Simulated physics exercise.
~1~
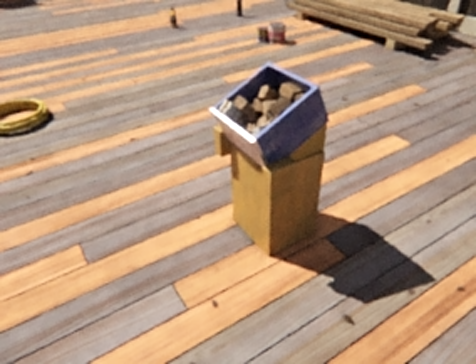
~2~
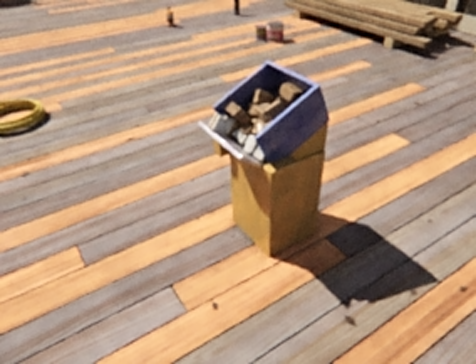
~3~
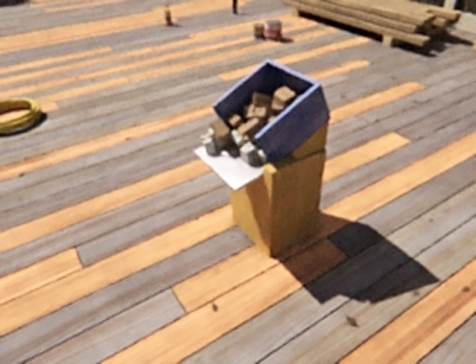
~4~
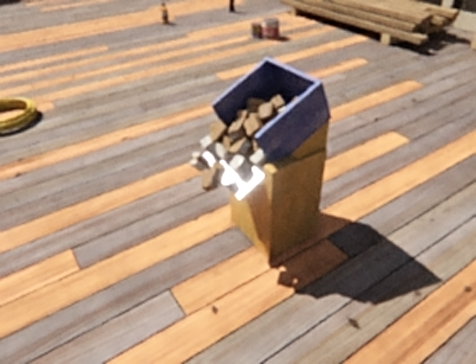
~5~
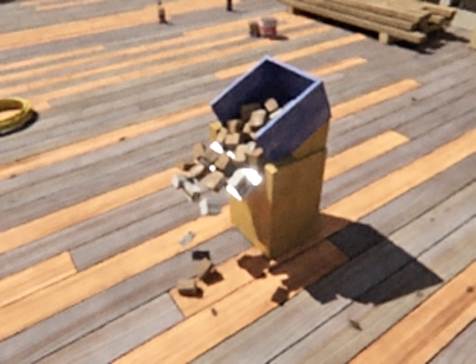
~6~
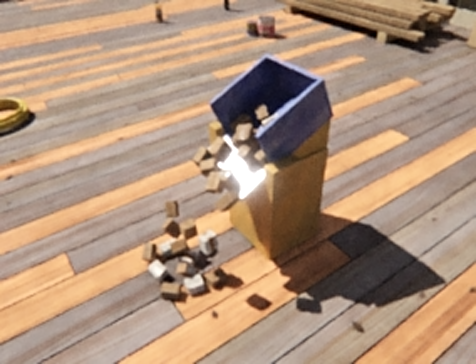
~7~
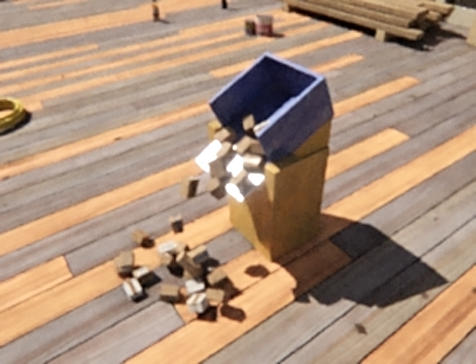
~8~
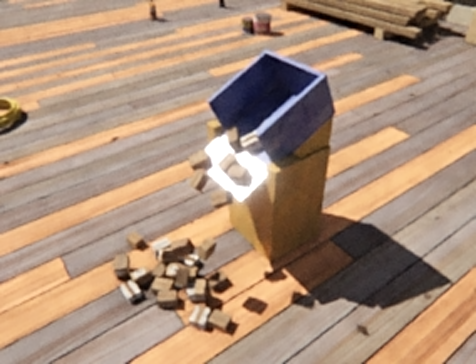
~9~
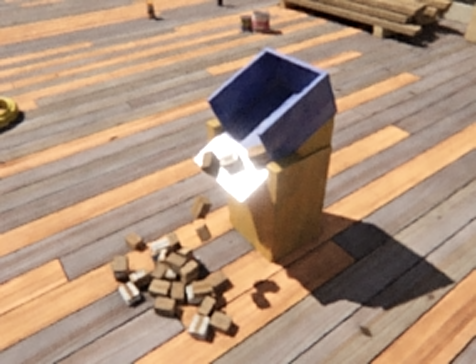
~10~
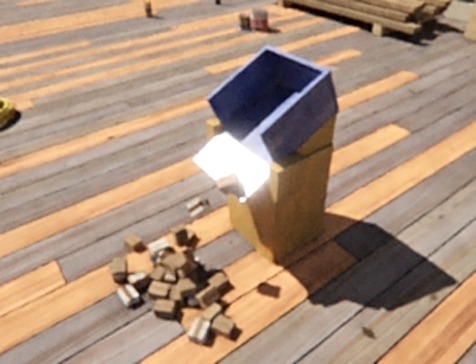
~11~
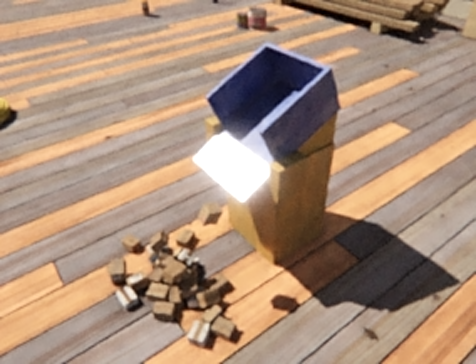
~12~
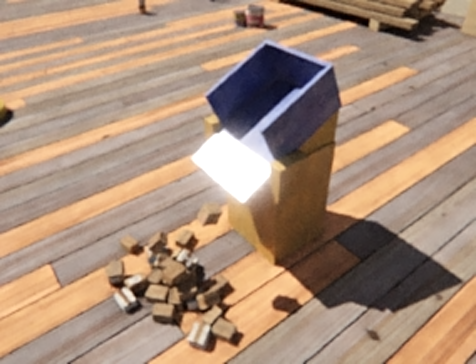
A blue hopper tilted on a wooden stand had its front flap drop open, and the small brown and pale blocks inside slid out to the left, tumbling onto the plank deck until the hopper was empty and they lay in a scattered heap.
